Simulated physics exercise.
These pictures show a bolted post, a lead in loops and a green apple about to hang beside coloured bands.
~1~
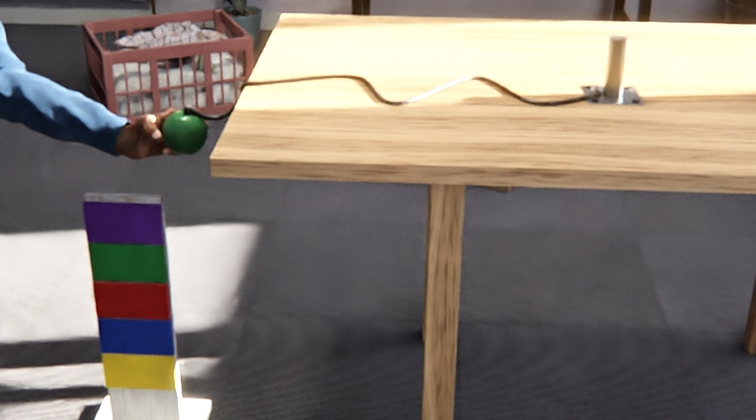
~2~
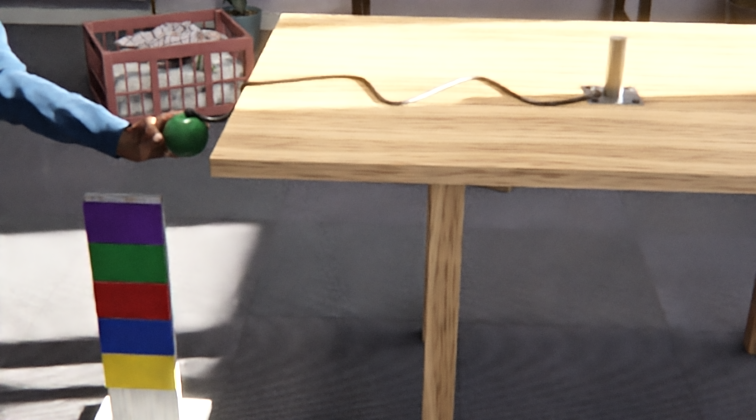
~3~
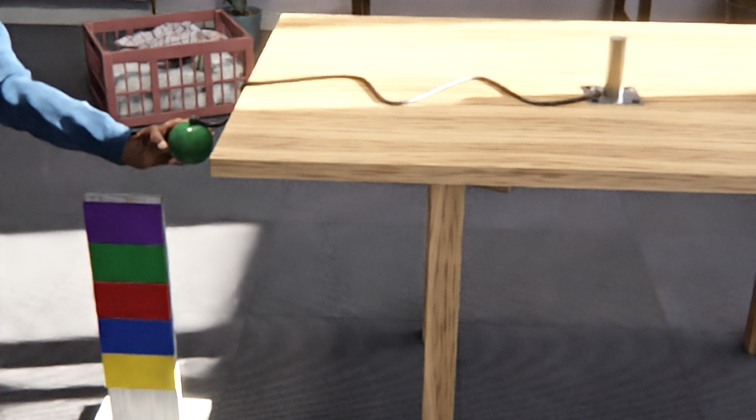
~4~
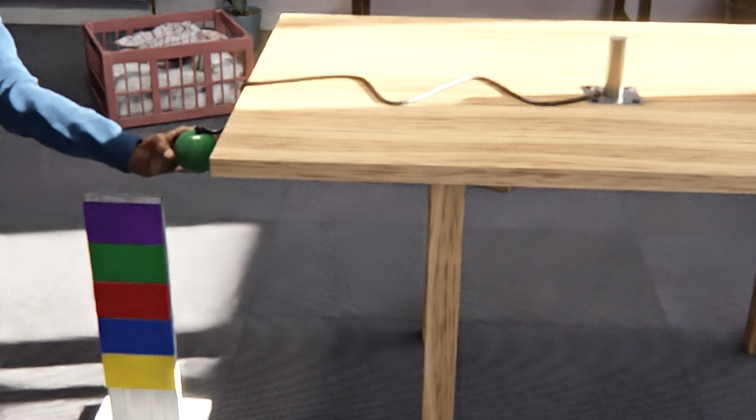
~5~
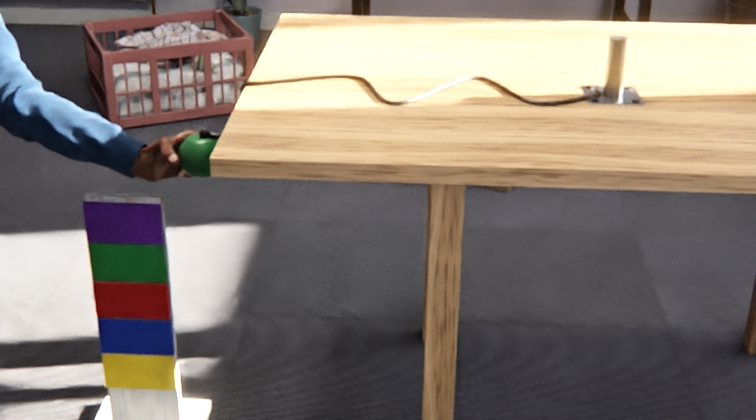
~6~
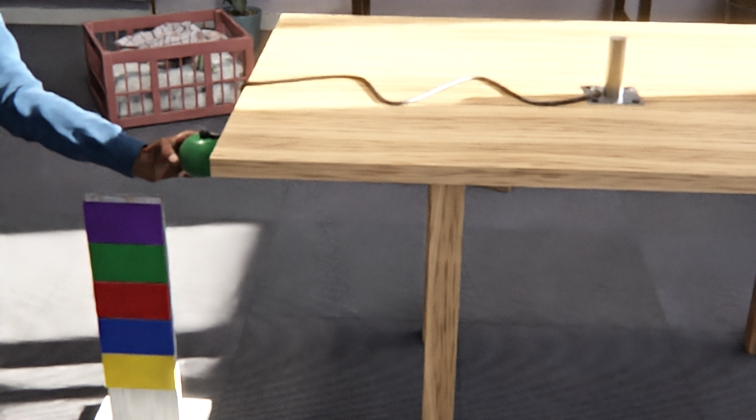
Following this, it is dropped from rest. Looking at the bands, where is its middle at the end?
Its middle is at the red band.
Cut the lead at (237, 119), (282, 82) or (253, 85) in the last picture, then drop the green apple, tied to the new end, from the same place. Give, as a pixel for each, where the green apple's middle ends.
Going through them in turn gives (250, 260), (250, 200) and finally (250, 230).
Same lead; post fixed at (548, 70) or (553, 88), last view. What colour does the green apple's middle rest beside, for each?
The first case gives blue, the second gives blue.
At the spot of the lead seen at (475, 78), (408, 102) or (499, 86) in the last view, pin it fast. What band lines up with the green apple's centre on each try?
Going through the tries in order, you get green, purple and green.
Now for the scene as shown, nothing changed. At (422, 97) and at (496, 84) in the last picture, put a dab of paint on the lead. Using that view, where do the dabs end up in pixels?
Roughly (345, 87) for the first and (457, 90) for the second.
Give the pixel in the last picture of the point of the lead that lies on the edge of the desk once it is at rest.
You'll find it somewhere near (367, 82).
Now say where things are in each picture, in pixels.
The first picture shows green apple (185, 133); purple (123, 225); green (127, 264); red (131, 302); blue (135, 338); yellow (139, 373).
The second picture shows green apple (186, 135); lead through (560, 103) (488, 80) (417, 99) (367, 82) (274, 82).
The third picture shows green apple (191, 142).
The fourth picture shows green apple (197, 151); lead through (560, 103) (488, 80) (417, 99) (367, 82) (274, 82).
The fifth picture shows green apple (201, 155).
The sixth picture shows green apple (201, 156); lead through (560, 103) (488, 80) (417, 99) (367, 82) (274, 82).
Early on, apple near (246, 281); level with green.
Midway, apple near (258, 298); level with red.
Finally, apple near (253, 298); level with red. Its centre hangs level with the red band.
